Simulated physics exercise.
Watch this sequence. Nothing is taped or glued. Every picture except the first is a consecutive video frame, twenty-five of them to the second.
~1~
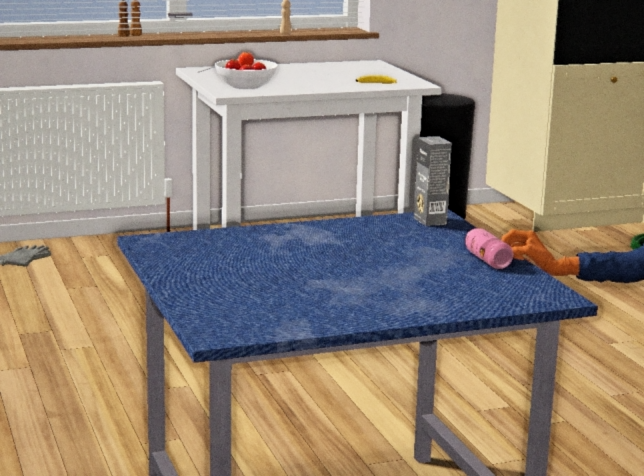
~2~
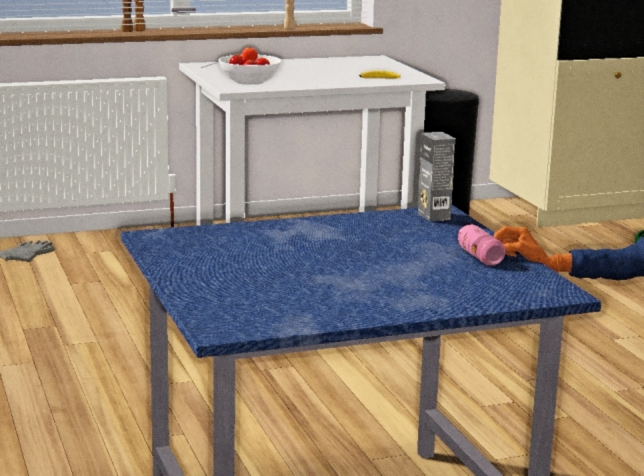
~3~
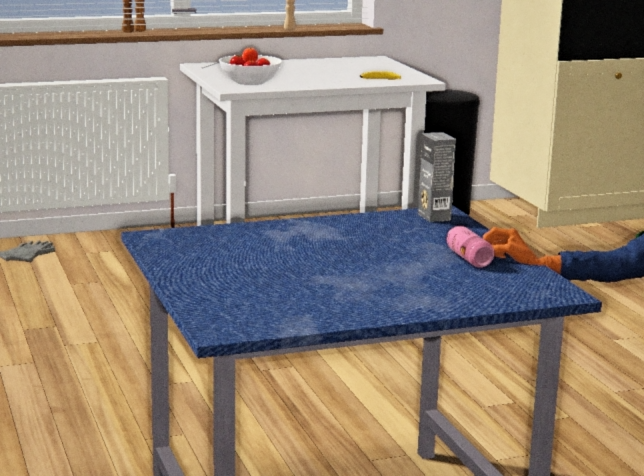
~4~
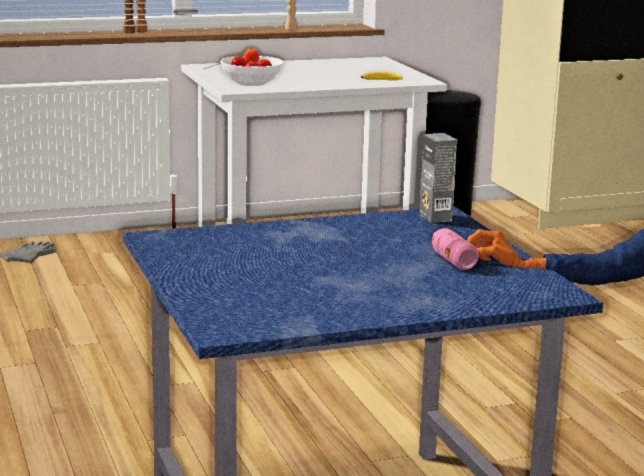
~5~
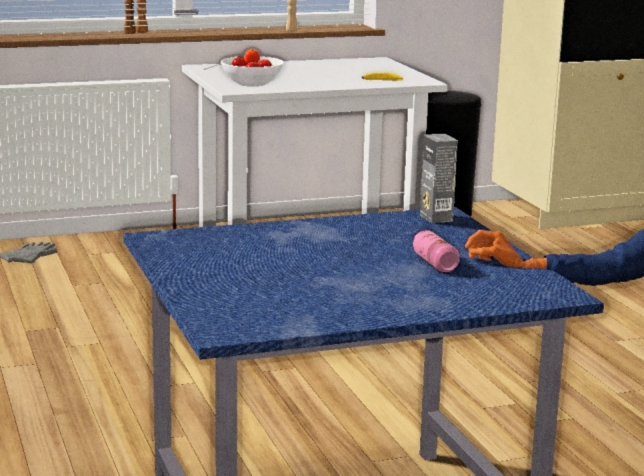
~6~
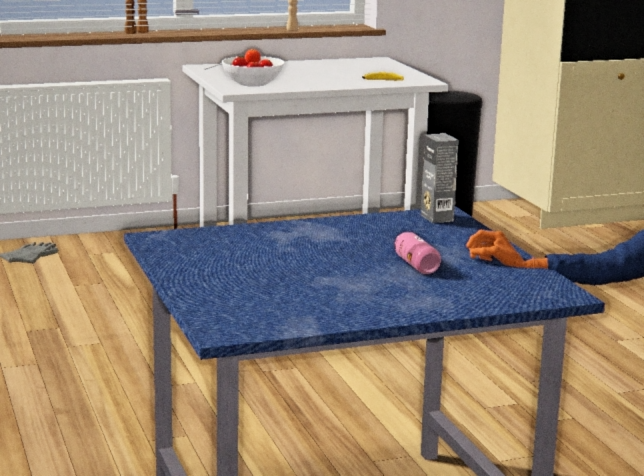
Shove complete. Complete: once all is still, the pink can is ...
Off the table.
Then, 0.30 s on from there, pink can shifted well along near (270, 266).
Then, 0.60 s on from there, pink can now off the table.
Then, 0.90 s on from there, things are still on the move.
In the end, off the table, pink can.
